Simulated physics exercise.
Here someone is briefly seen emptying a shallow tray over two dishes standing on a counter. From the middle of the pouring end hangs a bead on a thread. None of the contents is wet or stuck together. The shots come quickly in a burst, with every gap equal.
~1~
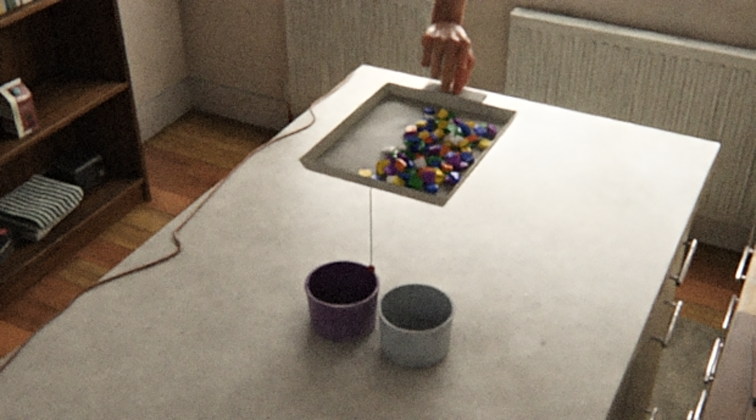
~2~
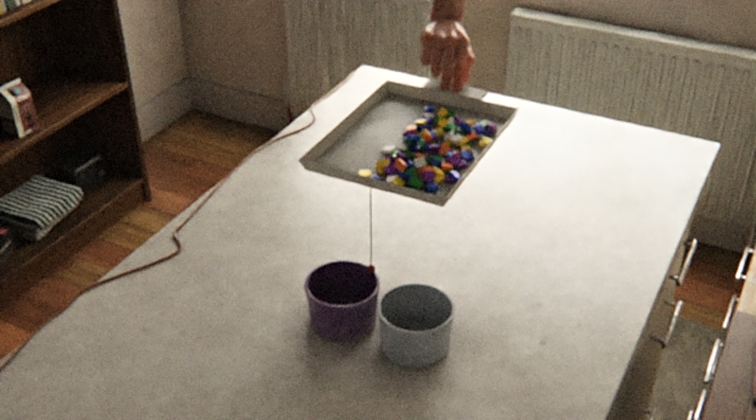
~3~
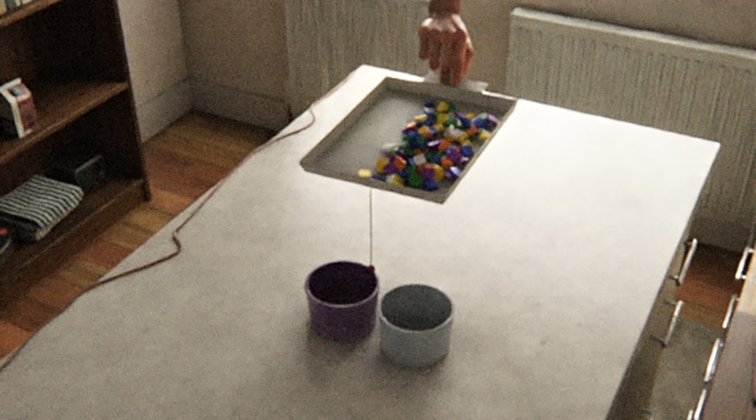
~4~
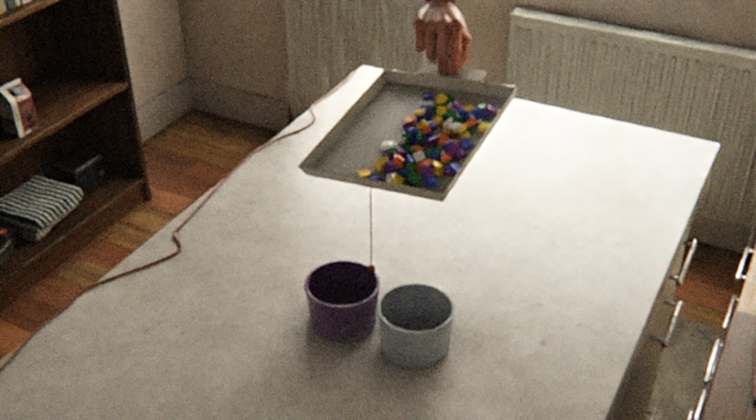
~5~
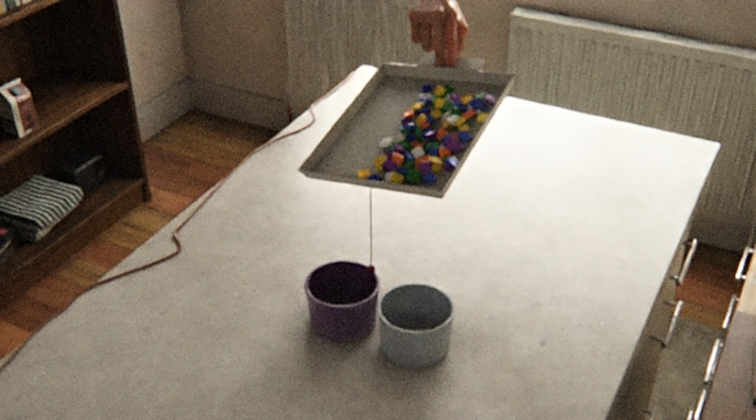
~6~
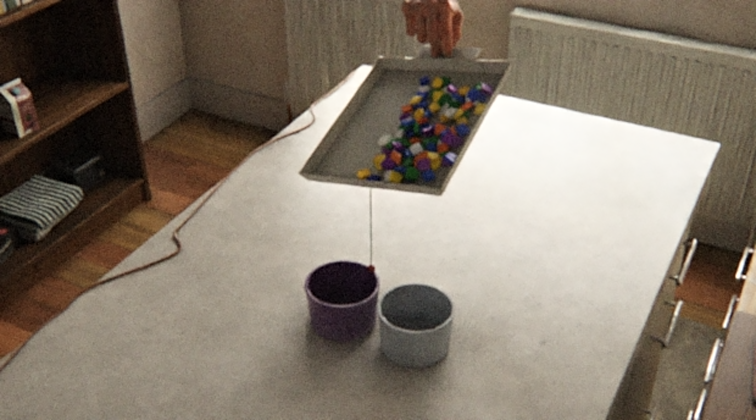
The clip opens on a hand holding the far end of a shallow tray of colourful mosaic tiles above a pale counter, with a purple dish and a grey dish below. The hand gradually raises the far end, and the near edge tilts lower at its left corner while the tiles shift slightly.
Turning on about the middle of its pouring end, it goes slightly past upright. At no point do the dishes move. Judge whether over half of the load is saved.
Under half of it is saved.
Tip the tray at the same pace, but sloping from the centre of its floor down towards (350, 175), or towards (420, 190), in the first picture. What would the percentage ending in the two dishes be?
Roughly 40 percent, then 80 percent.
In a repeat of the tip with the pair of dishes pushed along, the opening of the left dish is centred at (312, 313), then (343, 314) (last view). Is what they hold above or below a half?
Catch, run one: Below the halfway mark; run two: Below the halfway mark.
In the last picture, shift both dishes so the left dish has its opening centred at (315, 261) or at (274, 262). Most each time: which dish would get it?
In turn: The left-hand dish; left.
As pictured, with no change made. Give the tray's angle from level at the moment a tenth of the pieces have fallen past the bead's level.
Close to 70 degrees, I reckon.
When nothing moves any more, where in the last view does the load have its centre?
Once nothing moves, the middle sits near (304, 296).
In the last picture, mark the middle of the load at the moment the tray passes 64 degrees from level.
Load centre: Approx. (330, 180).
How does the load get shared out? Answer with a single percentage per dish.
In the left dish 20 per cent comes to rest, in the right dish 0 per cent.
Soon after the last picture, tray tipped steeply; most on the tray; a stray few in the left dish; a stray few outside both; a small part in the air.
A little later, tray tipped past a quarter turn; about a quarter in the left dish; about two thirds outside both; a small part in the air.
Later still, tray tipped past a quarter turn; about a quarter in the left dish; most outside both.
At rest, tray tipped past a quarter turn; none in the right dish; about a quarter in the left dish; most outside both.
